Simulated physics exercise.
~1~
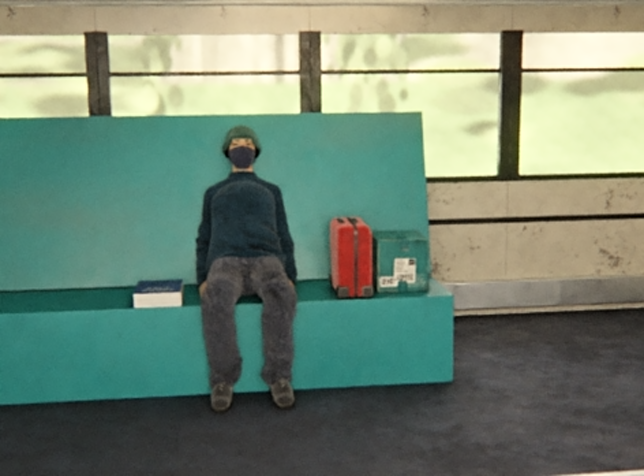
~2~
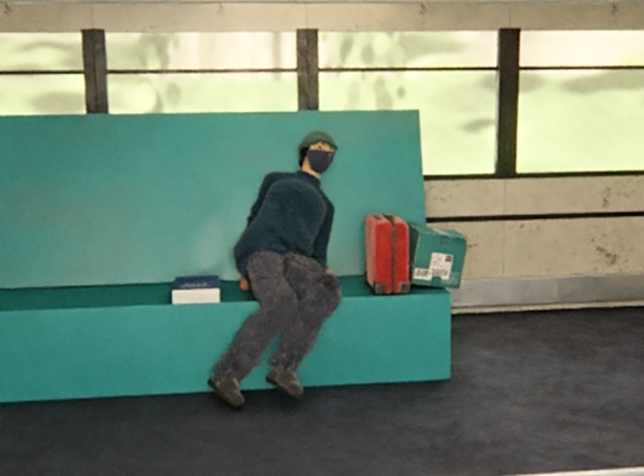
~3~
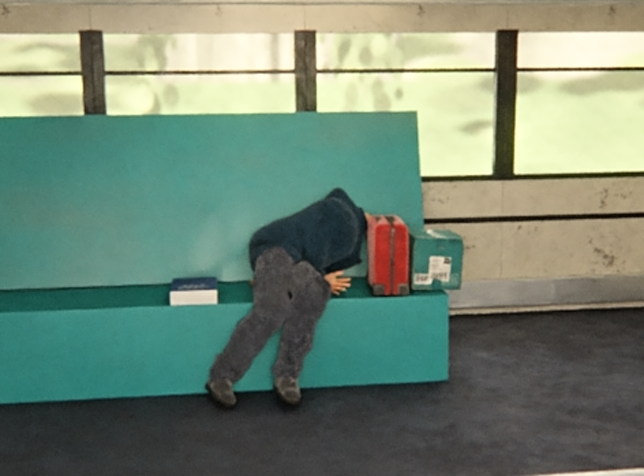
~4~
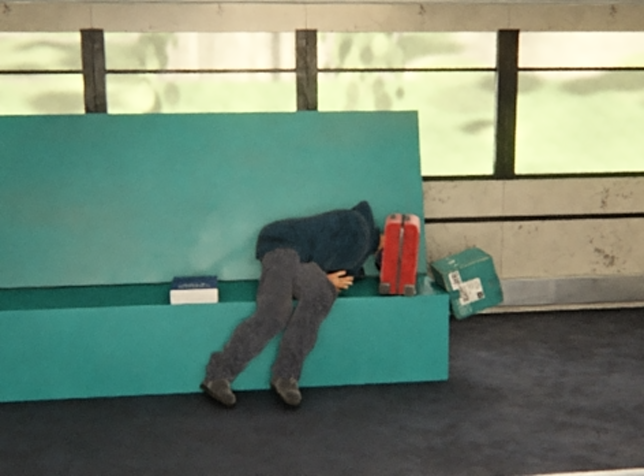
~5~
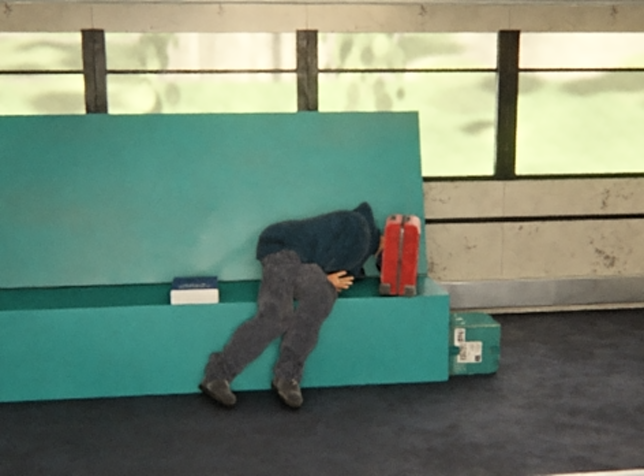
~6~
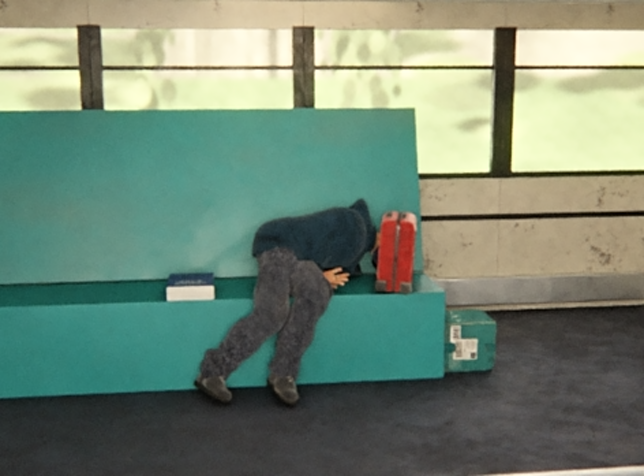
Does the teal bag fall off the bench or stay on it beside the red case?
The teal bag falls off. It tips over the right end of the bench and ends up on the floor, while the red case stays on the seat.
